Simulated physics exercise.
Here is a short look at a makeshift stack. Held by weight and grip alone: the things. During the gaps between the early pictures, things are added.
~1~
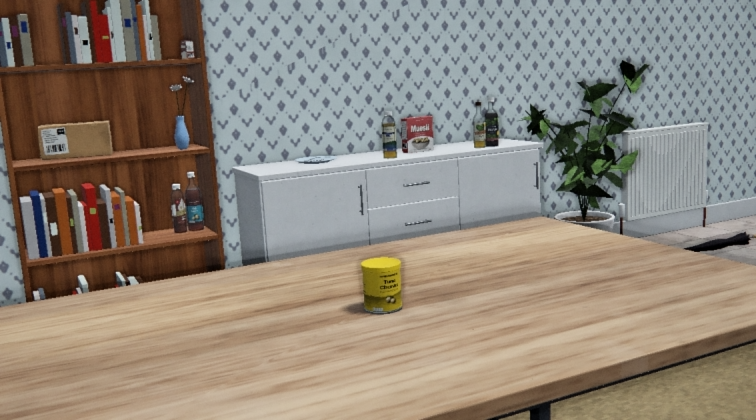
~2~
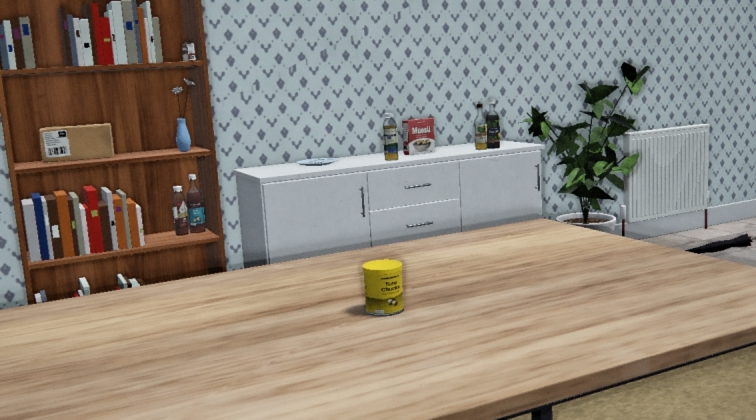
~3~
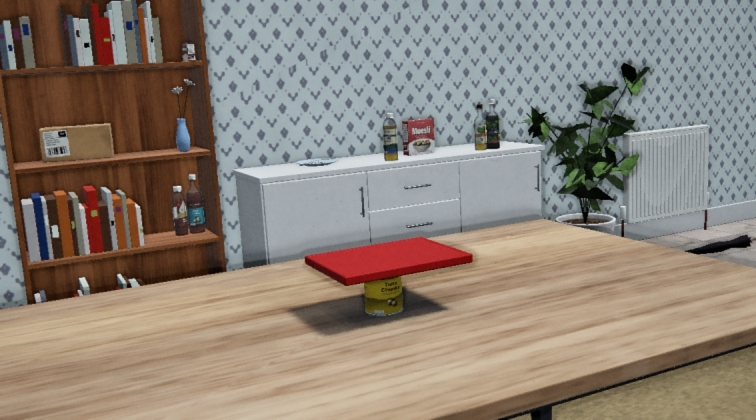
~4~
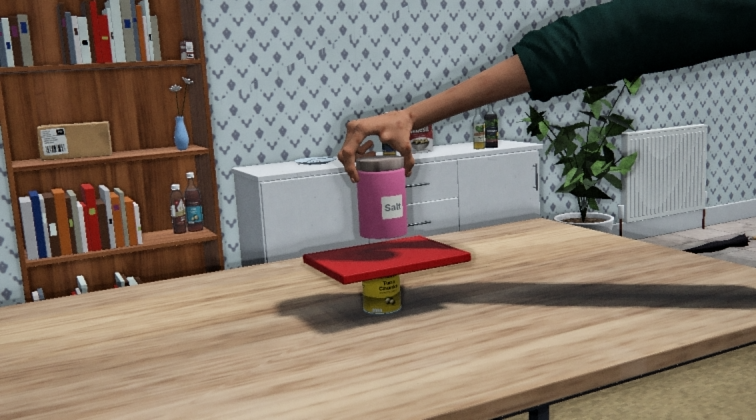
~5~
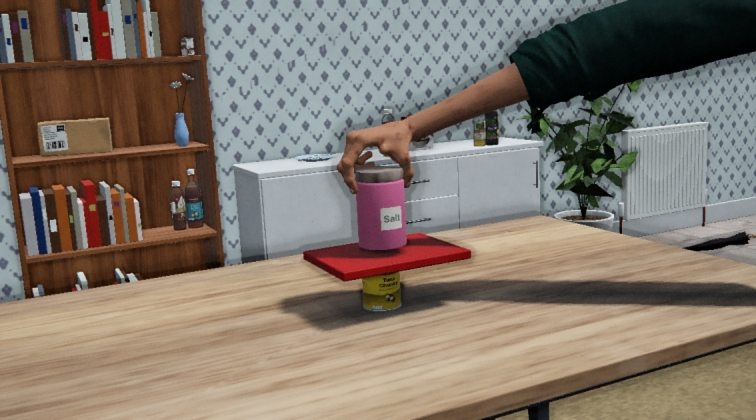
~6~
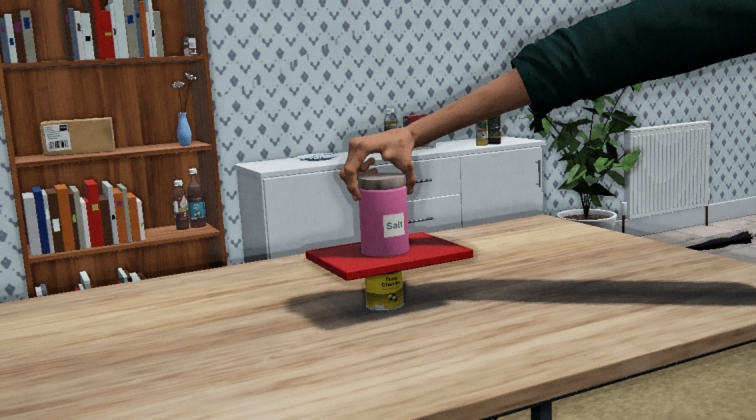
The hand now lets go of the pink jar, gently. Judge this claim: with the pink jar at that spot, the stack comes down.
The stack is going to stay put.
Then, 0.20 s later than the last frame, all is still.
Then, 0.60 s later than the last frame, pink jar resting near (384, 215).
When it is over, all 3 as before. End places, in pixels of the last picture, pink jar near (384, 215). The stack holds.
